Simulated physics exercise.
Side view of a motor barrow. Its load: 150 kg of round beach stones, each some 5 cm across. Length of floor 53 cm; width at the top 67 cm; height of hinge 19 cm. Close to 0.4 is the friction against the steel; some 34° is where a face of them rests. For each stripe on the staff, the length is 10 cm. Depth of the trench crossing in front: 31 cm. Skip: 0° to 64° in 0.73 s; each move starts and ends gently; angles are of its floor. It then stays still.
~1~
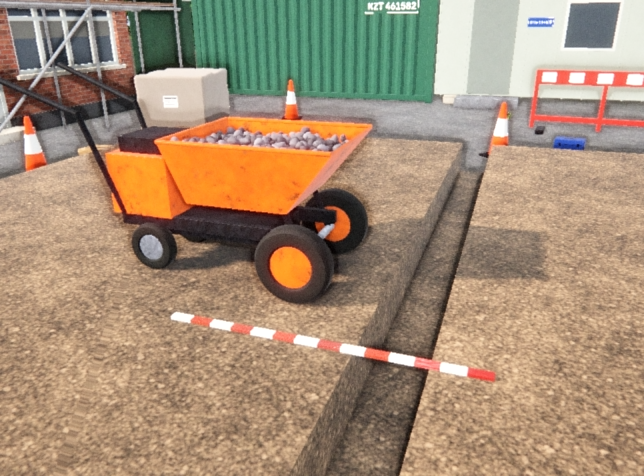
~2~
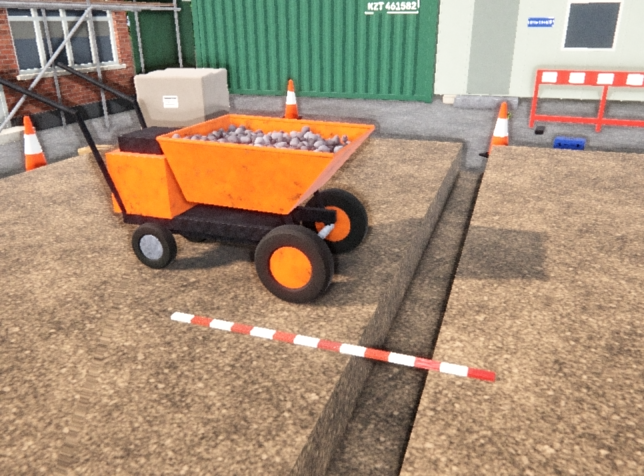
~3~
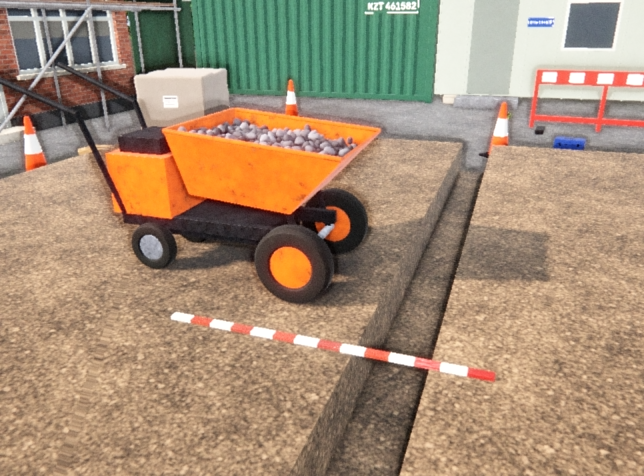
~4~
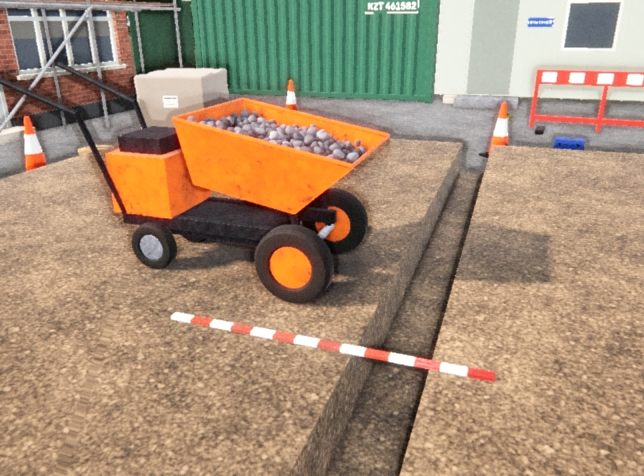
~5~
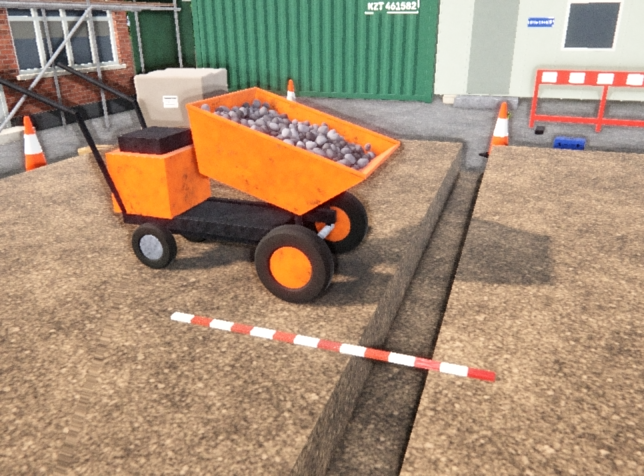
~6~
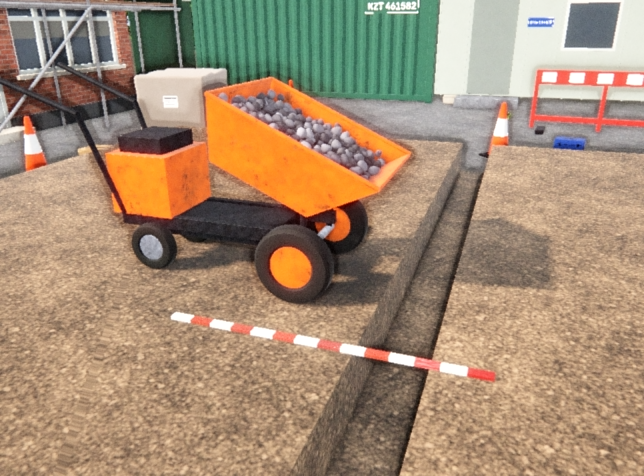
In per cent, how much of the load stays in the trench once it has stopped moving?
I would say about 33 per cent.
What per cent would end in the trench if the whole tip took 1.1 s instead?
My guess is near 40 percent.
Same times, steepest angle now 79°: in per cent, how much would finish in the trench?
Then about 30 per cent.
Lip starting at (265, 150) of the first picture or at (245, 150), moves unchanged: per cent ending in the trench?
I'd say some 85 per cent and some 85 per cent.
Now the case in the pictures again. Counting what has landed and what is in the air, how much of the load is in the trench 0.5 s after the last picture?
By that moment, roughly 5 per cent of the load.
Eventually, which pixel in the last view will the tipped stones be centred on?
Somewhere near pixel (489, 296).
Then, 0.2 s after the last picture the floor is at 54°, 100 % in the skip; the foremost stones are at (412, 220).
Then, 0.5 s after the last picture the floor is at 64°, 76 % in the skip, 6 % in the trench, 18 % past the trench; the foremost stones are at (496, 297).
Then, 0.9 s after the last picture the floor is at 64°, 31 % in the skip, 6 % in the trench, 64 % past the trench; the foremost stones are past the picture's edge.
Then, 2.8 s after the last picture the floor is at 64°, 0 % in the skip, 33 % in the trench, 67 % past the trench; the foremost stones are past the picture's edge.
